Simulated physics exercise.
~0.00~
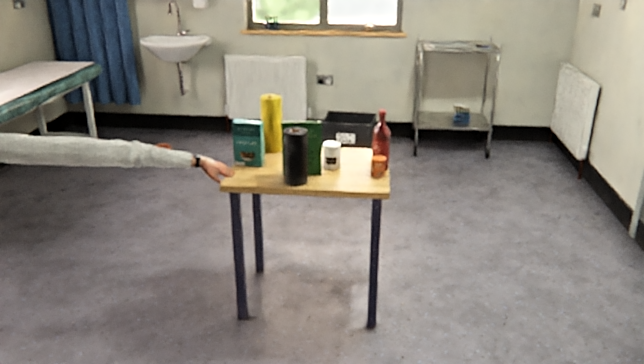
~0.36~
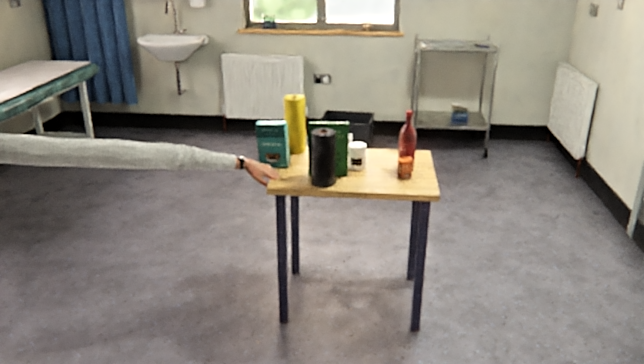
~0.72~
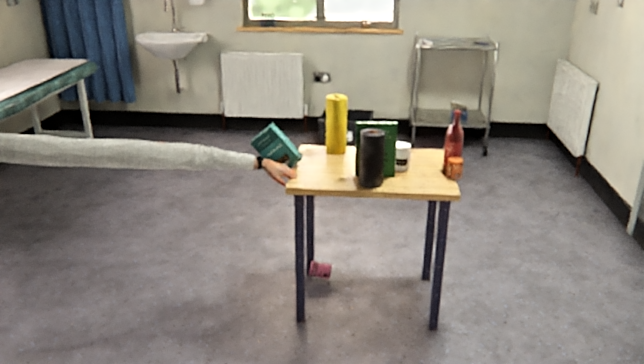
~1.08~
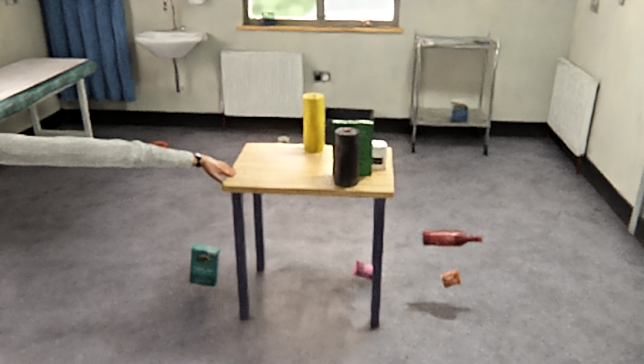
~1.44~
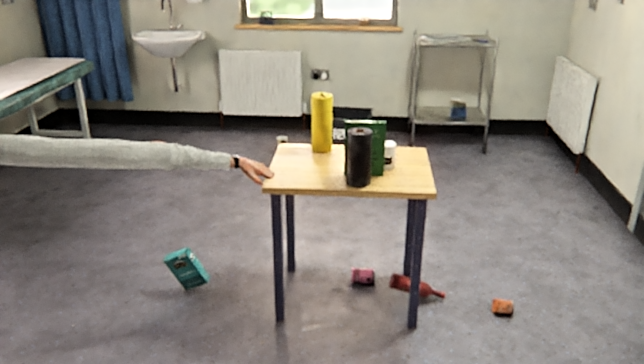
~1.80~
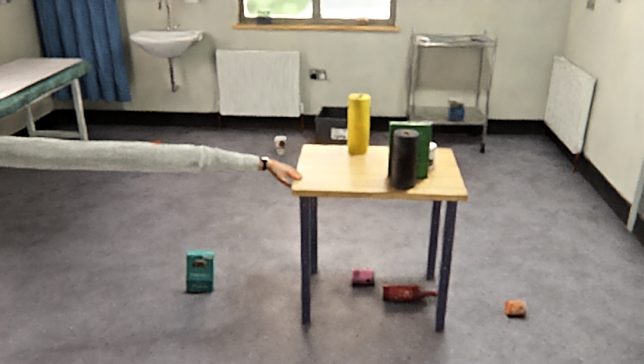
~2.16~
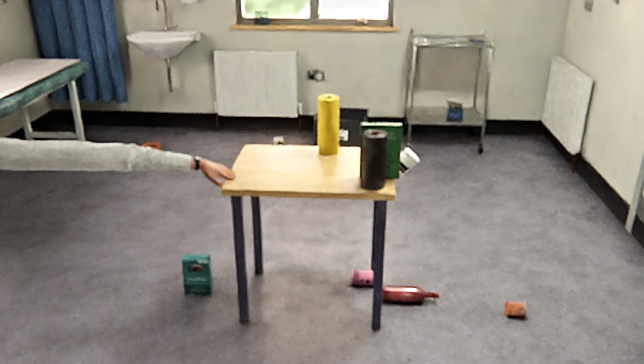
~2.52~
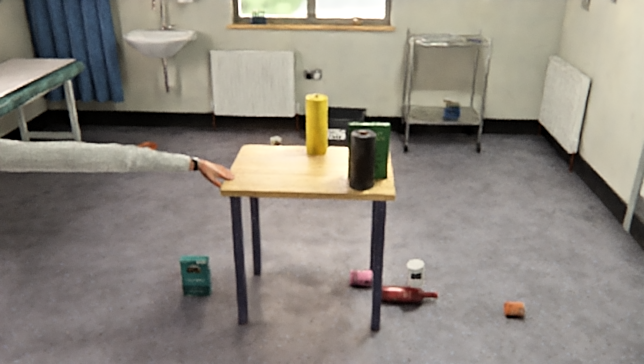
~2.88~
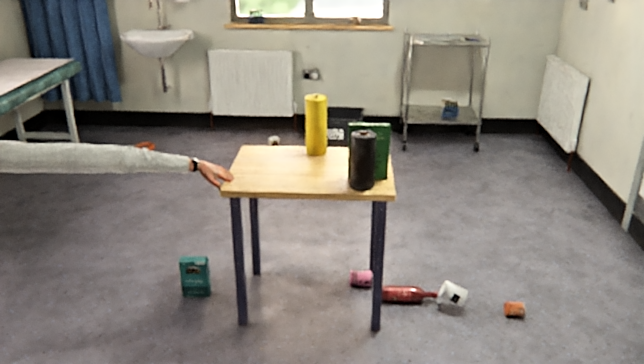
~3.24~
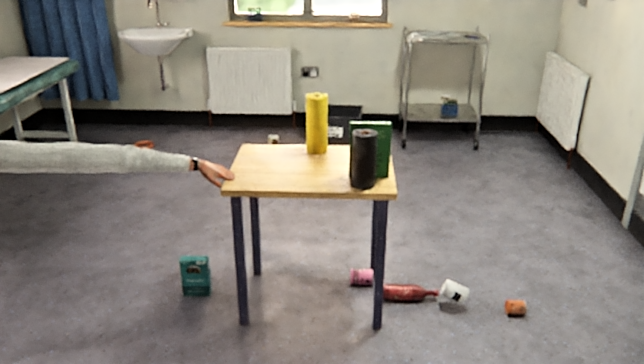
In this clip, a hand jerks a small wooden table right and left repeatedly, sending a turquoise packet, red bottle, orange tin and pink tin to the floor, then a white jar, while the yellow roll, black roll and green book remain upright on top.
